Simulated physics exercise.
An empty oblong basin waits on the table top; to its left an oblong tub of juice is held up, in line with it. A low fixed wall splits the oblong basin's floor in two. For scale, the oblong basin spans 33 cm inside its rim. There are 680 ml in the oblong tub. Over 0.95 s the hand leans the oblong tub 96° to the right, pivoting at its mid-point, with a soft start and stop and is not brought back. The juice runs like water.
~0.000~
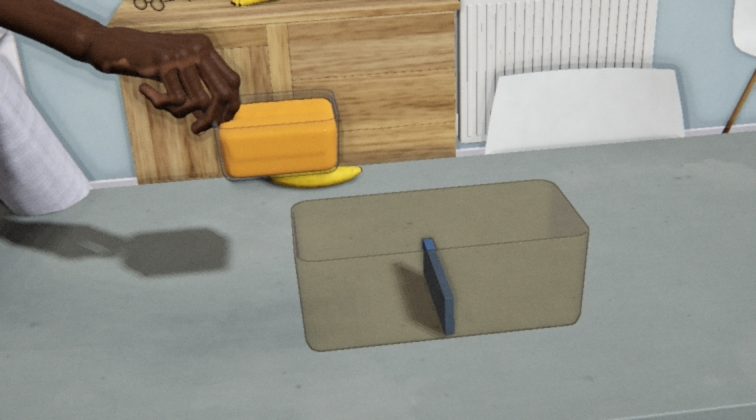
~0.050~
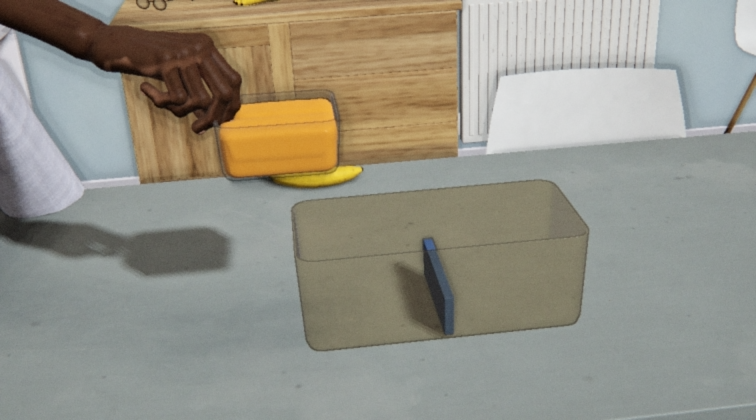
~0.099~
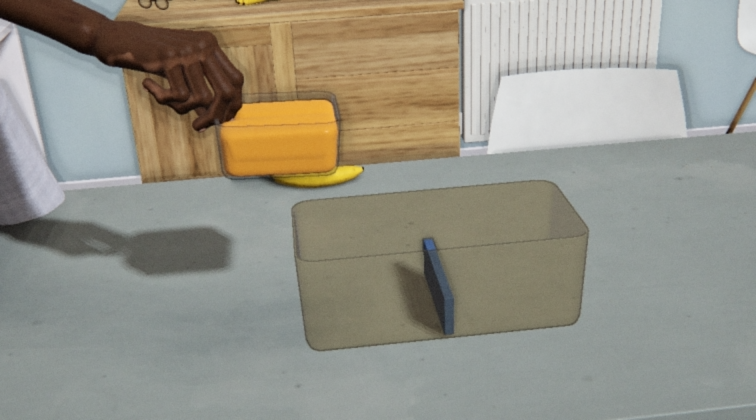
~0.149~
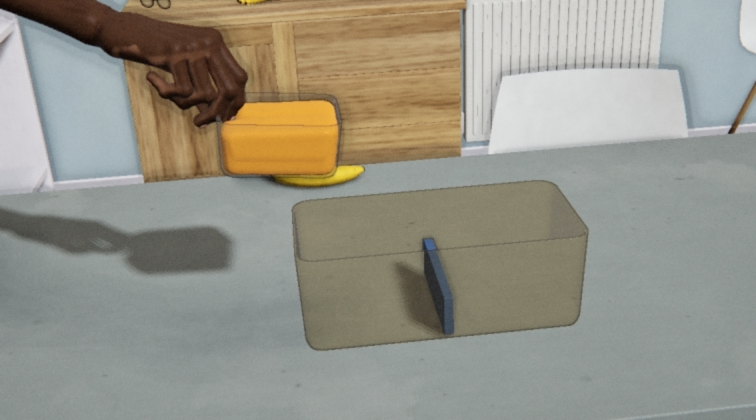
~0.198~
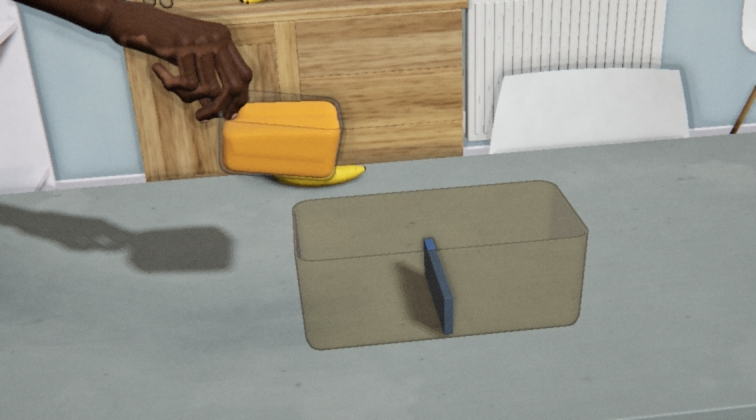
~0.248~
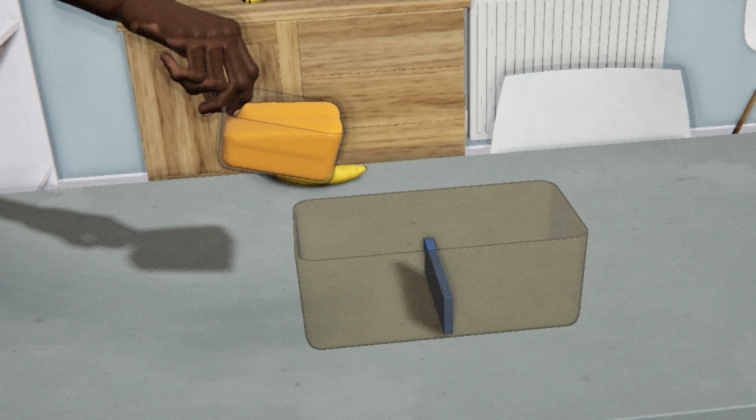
On a grey table top stands an empty, see-through oblong basin with a blue dividing wall inside, while to its left a hand holds up an oblong tub of orange juice, then slowly leans it slightly to the right.
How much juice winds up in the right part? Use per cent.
Roughly 2 per cent is past the wall.
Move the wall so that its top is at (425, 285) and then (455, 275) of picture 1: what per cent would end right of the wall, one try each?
First 20, then 5 per cent.
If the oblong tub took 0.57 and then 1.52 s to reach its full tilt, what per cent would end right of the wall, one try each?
First 5, then 0 per cent.
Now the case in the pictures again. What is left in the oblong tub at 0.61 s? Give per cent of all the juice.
Near 40 in a hundred.
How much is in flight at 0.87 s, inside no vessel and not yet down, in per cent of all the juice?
Some 5 per cent.
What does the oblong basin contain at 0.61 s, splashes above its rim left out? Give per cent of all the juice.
Some 24 per cent.
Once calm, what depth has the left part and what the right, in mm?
Some 26 mm on the left and 0 mm on the right.
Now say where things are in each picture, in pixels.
The first picture shows tilt 0°; pouring edge (335, 105); surface from (219, 120) to (333, 111); the oblong basin's rim runs from (294, 232) to (571, 206); the wall's top is at (438, 268).
The second picture shows tilt 1°; pouring edge (336, 106); surface from (220, 120) to (333, 111).
The third picture shows tilt 3°; pouring edge (337, 108); surface from (221, 119) to (334, 112).
The fourth picture shows tilt 6°; pouring edge (338, 111); surface from (222, 119) to (336, 113).
The fifth picture shows tilt 10°; pouring edge (340, 115); surface from (223, 118) to (337, 113).
The sixth picture shows tilt 15°; pouring edge (342, 121); surface from (225, 119) to (340, 115).
By 0.61 s the tilt is 69° and 40 per cent is still to pour, 24 is left of the wall and 0 right of it.
By 0.87 s the tilt is 94° and 9 per cent is still to pour, 85 is left of the wall and 1 right of it.
By 1.15 s the tilt is 96° and 1 per cent is still to pour, 95 is left of the wall and 2 right of it.
By 1.45 s the tilt is 96° and 0 per cent is still to pour, 98 is left of the wall and 2 right of it.
At rest 98 per cent lies left of the wall, 2 right of it and 0 outside.
